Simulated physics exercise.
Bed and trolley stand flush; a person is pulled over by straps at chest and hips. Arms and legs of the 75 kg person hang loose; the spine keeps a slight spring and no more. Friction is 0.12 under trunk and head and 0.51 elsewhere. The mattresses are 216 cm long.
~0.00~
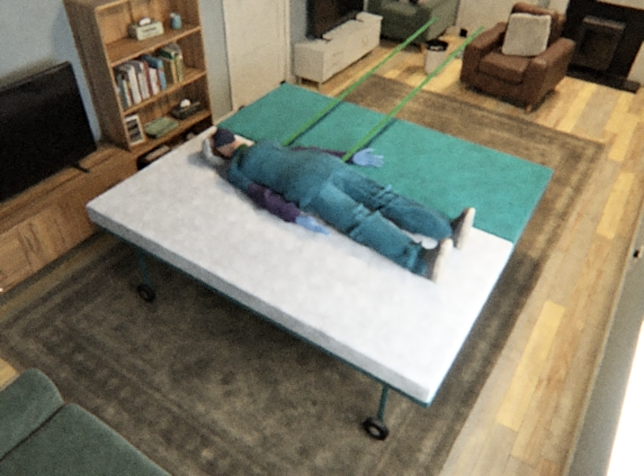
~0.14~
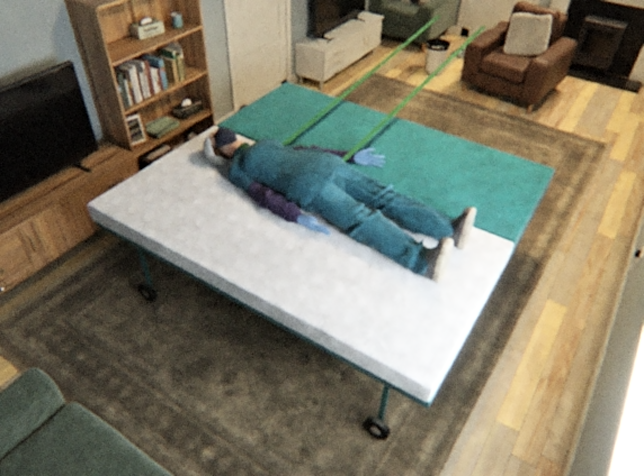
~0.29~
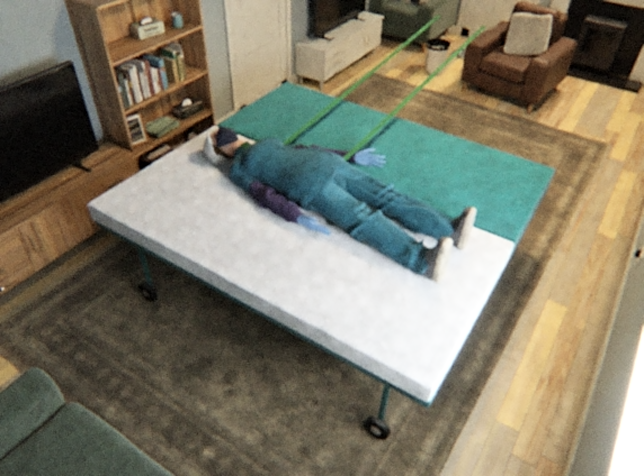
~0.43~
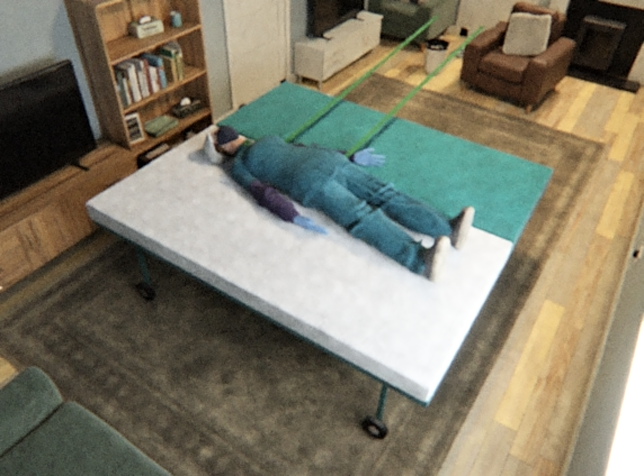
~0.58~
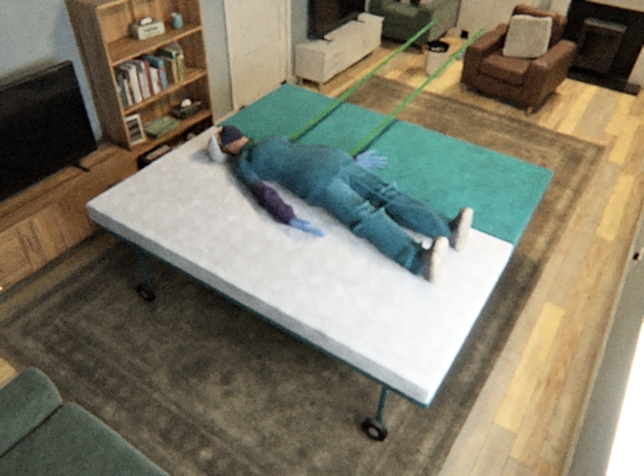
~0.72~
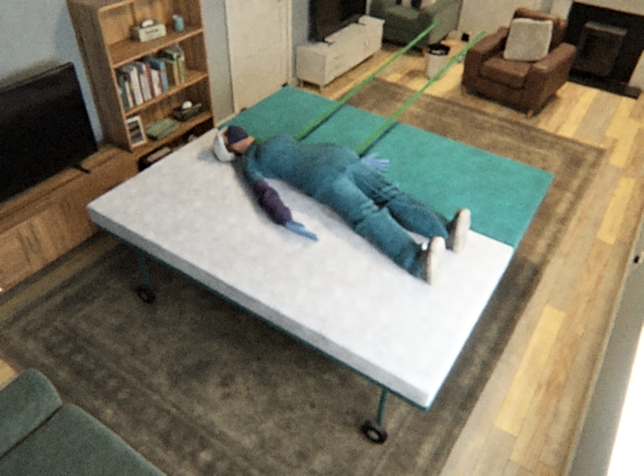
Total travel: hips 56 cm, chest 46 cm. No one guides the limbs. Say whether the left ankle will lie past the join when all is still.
This time the left ankle crosses the join.
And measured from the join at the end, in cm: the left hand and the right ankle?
Left hand 48 past, right ankle 36 short.
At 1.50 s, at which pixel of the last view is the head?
Near (260, 128).
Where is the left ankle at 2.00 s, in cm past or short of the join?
Some 8 cm past it.
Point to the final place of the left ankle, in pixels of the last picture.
Around (463, 208).
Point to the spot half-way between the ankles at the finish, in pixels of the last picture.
At about (437, 225).
After 1.00 s the left ankle is 18 cm short of the join, near (444, 233) in the last picture's view; the right hand 62 cm short of the join.
After 1.50 s the left ankle is 3 cm past the join, near (458, 213) in the last picture's view.
After 2.00 s the left ankle is 9 cm past the join, near (463, 209) in the last picture's view.
Final state at 2.5 s, head crosses the join; left hand crosses the join; right hand stops short of the join; left ankle crosses the join; right ankle stops short of the join; right knee stops short of the join.
